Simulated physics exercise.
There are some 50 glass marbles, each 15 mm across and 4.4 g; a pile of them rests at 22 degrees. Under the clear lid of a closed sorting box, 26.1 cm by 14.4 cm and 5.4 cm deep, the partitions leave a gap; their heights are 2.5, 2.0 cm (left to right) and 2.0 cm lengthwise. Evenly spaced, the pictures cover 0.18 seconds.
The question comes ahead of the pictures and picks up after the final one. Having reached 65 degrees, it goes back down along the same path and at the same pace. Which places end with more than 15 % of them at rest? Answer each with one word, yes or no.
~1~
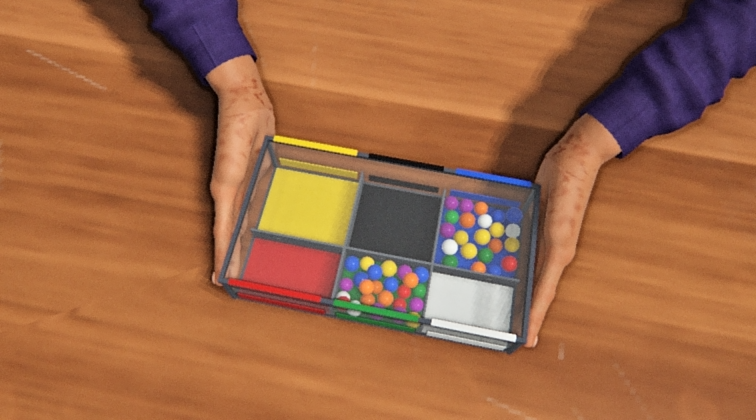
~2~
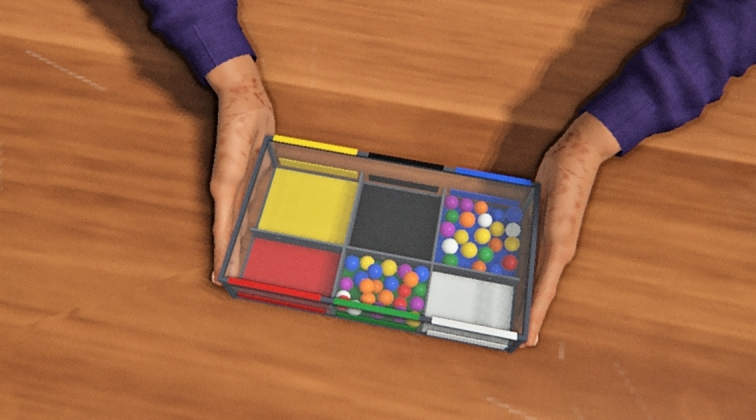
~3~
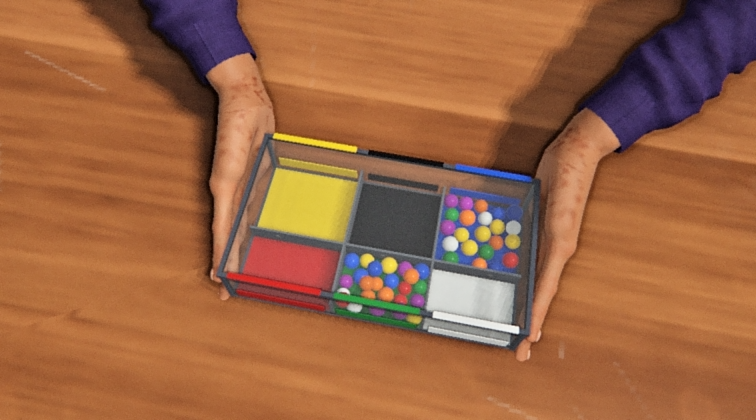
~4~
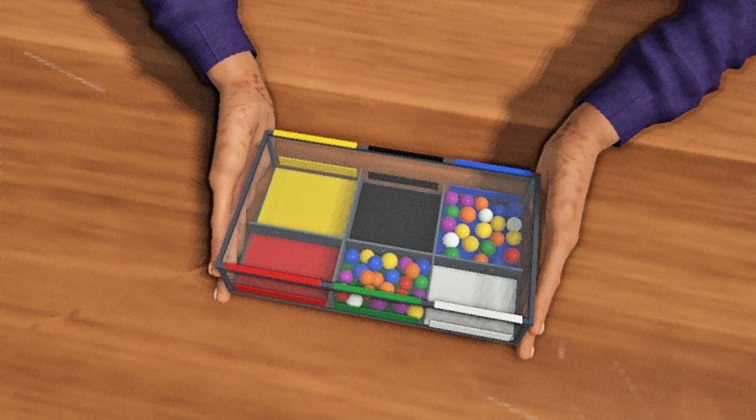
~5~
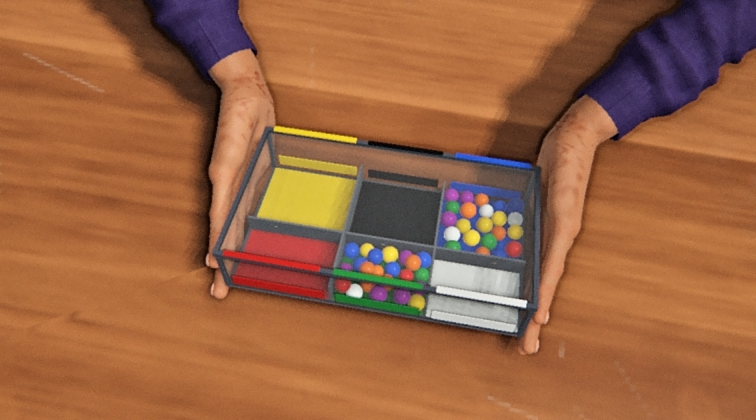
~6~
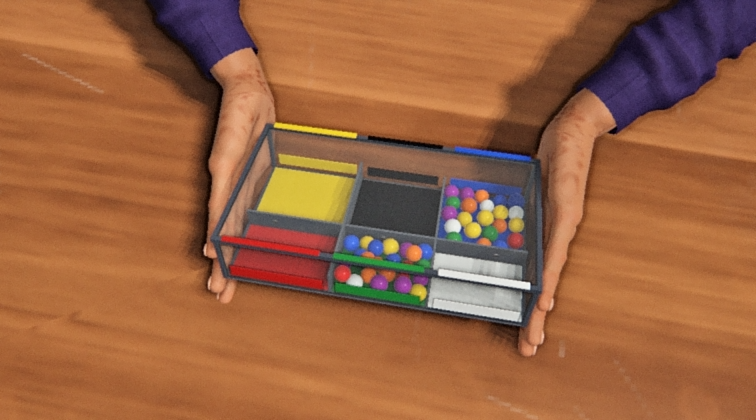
Red: No. Blue: Yes. Green: Yes. Yellow: No. White: No. Black: No.
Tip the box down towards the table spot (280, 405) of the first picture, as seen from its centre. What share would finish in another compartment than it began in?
Around 5 percent of them.
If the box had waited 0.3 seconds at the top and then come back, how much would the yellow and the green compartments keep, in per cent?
Yellow 0, green 45.
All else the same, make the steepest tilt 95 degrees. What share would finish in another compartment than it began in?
It would come to about 65 per cent.
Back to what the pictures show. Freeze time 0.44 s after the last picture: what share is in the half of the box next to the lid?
About 10 %.
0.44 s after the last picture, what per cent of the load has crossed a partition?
At that time I'd say around 0 per cent.
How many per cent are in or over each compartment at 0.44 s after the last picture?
Red 0, blue 50, green 50, yellow 0, white 0, black 0.
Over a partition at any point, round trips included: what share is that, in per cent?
Around 10 percent.
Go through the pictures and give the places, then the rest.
The first frame shows box tilt 0 degrees, front corners at (223, 279) and (522, 338); blue 50 %, green 50 %.
The second frame shows box tilt 1 degrees, front corners at (223, 278) and (523, 336).
The third frame shows box tilt 3 degrees, front corners at (222, 273) and (525, 331), lowest corner left back.
The fourth frame shows box tilt 7 degrees, front corners at (220, 264) and (528, 320), lowest corner left back.
The fifth frame shows box tilt 12 degrees, front corners at (218, 252) and (533, 305), lowest corner left back.
The sixth frame shows box tilt 18 degrees, front corners at (216, 238) and (537, 288), lowest corner left back; blue 50 %, green 50 %.
Then, 0.44 s after the last picture, tilt 64 degrees; blue 50 %, green 50 %.
Then, 0.73 s after the last picture, tilt 27 degrees; blue 50 %, green 45 %, black 5 %.
Then, 1.12 s after the last picture, tilt 0 degrees; blue 50 %, green 45 %, black 5 %.
In the end, red 0 %, blue 50 %, green 45 %, yellow 0 %, white 0 %, black 5 %.
